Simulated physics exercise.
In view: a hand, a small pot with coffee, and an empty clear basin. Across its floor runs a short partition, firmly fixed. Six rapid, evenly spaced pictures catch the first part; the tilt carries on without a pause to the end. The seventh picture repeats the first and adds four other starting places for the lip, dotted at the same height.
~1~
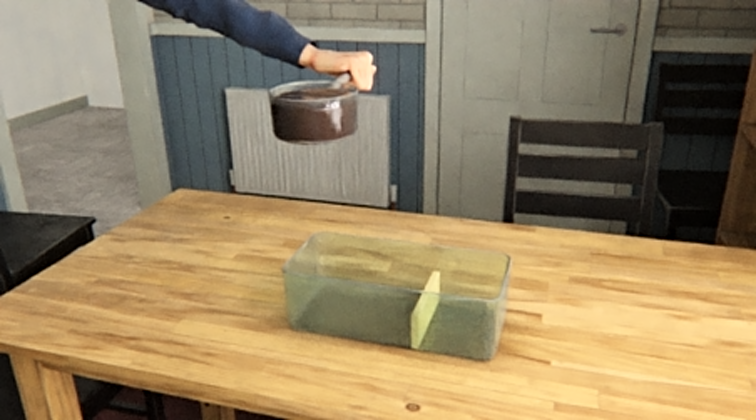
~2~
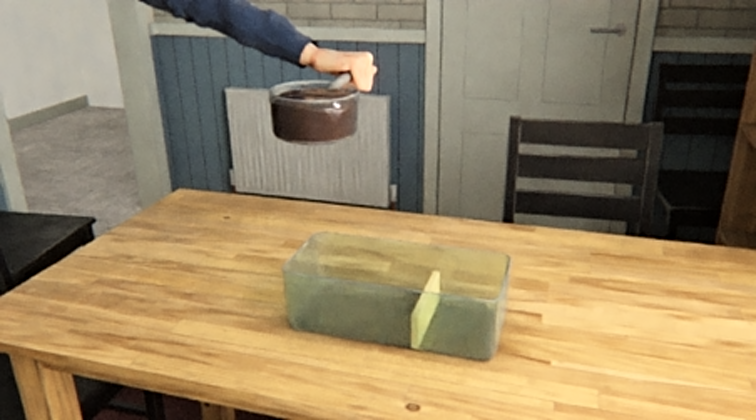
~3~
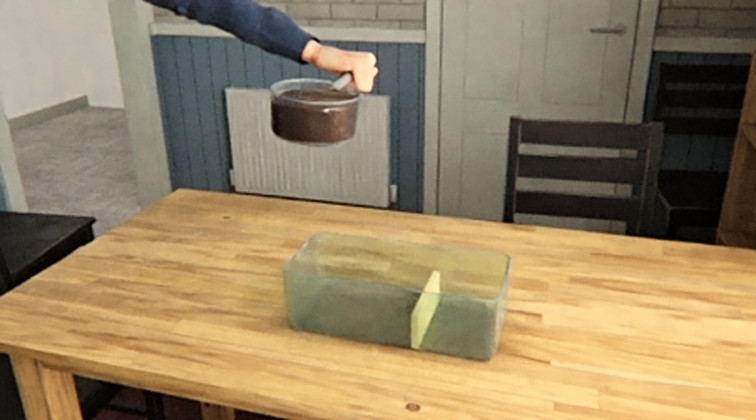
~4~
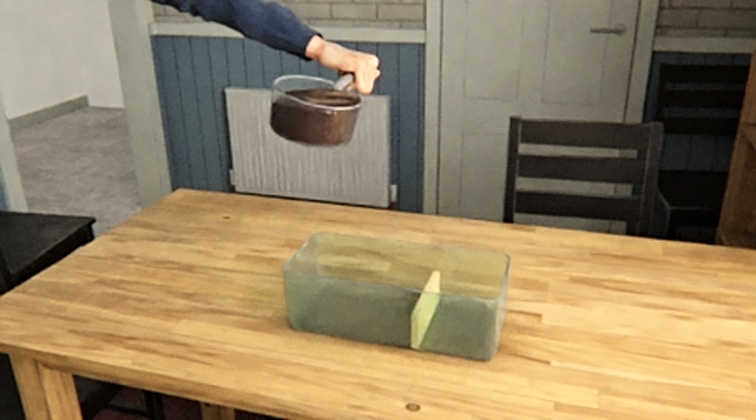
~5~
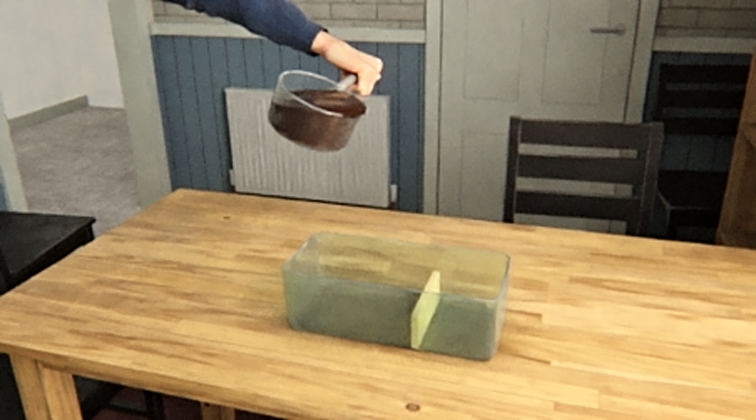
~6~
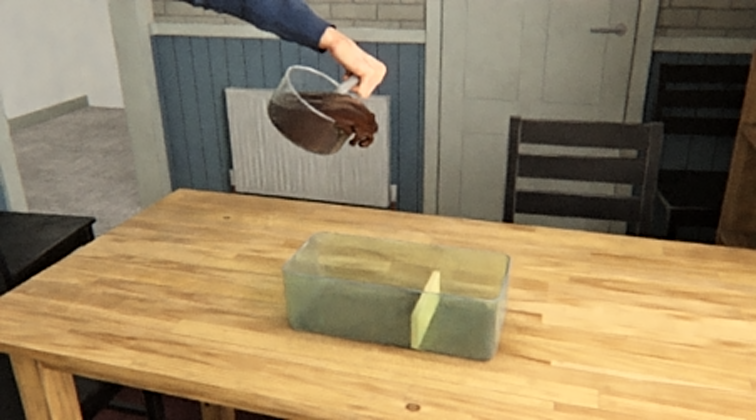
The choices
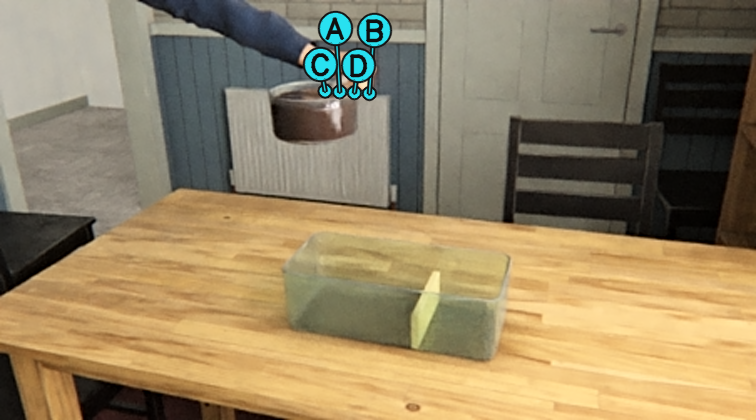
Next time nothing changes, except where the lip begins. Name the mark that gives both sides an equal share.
Spot B.
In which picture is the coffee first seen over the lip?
Picture 5.
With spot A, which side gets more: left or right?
The left side.
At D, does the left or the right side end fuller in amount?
More ends on the left.
In cyan, A at (339, 91); B at (369, 93); C at (325, 91); D at (354, 92).
If A is chosen, about 94 % ends left of the wall and 3 % right of it; 3 % is lost outside.
If B is chosen, about 49 % ends left of the wall and 49 % right of it.
If C is chosen, about 93 % ends left of the wall and 5 % right of it.
If D is chosen, about 78 % ends left of the wall and 16 % right of it; 5 % is lost outside.
